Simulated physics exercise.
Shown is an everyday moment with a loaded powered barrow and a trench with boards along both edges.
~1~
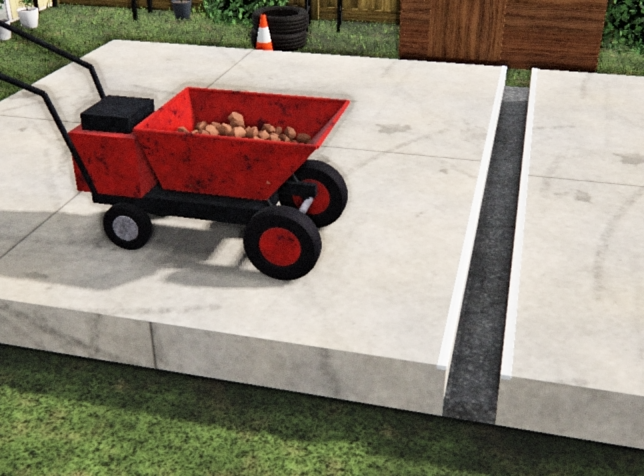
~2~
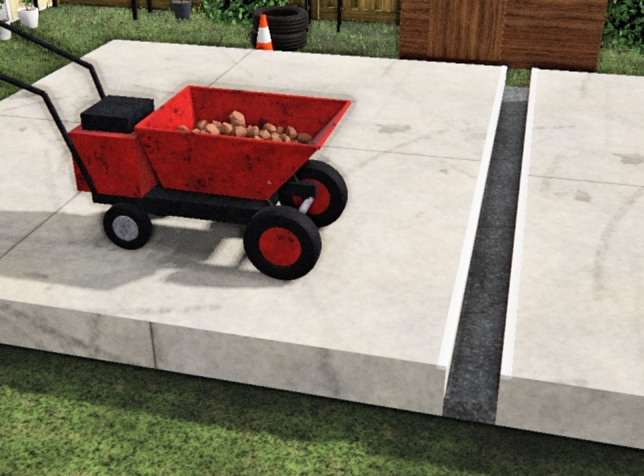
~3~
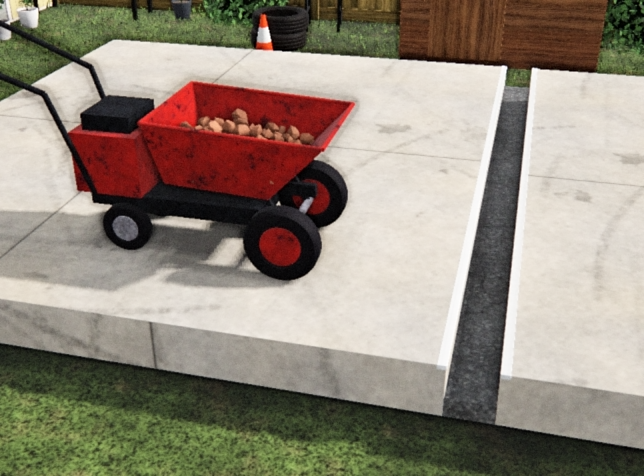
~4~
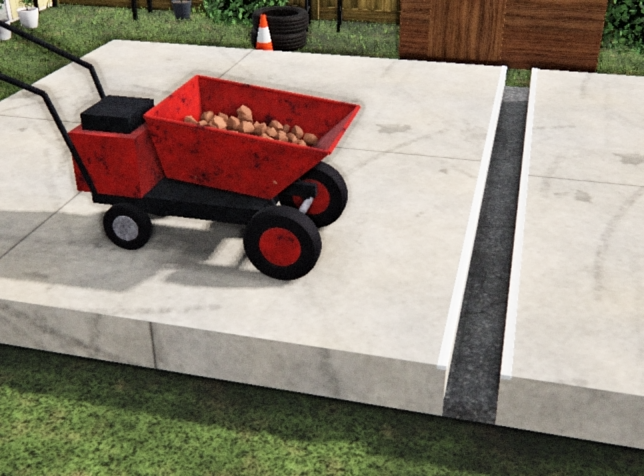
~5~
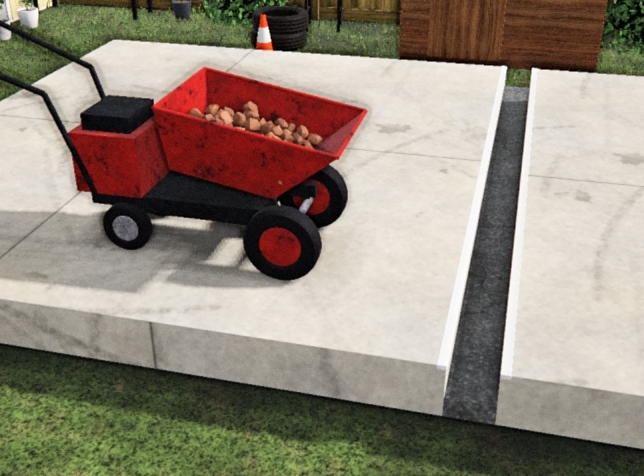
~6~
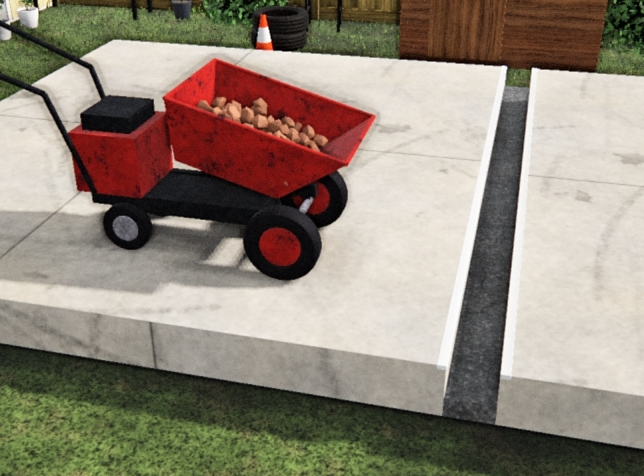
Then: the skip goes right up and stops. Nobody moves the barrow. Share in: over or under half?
The trench takes in the minor portion of the load.
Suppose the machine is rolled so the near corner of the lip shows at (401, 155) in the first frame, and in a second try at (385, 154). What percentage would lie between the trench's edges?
First spot: About 70 percent; second spot: About 80 percent.
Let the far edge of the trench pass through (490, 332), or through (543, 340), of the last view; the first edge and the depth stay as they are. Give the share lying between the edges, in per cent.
Around 30 percent first, around 40 percent second.
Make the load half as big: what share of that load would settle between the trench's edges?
Something near 20 percent of it.
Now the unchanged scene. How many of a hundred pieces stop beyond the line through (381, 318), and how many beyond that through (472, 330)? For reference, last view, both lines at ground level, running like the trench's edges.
In order: Near 90 %, then 20 %.
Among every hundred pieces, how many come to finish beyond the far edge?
About 0 per cent.
Soon, skip tipped steeply; all in the skip.
A while on, skip tipped steeply; nearly all in the skip; a small part short of the trench; a stray few in or heaped over the trench; a stray few falling.
Towards the end, skip tipped right over; a small part in the skip; about half short of the trench; about a quarter in or heaped over the trench.
Finally, skip tipped right over; a small part in the skip; about half short of the trench; about a third in or heaped over the trench; none beyond it.
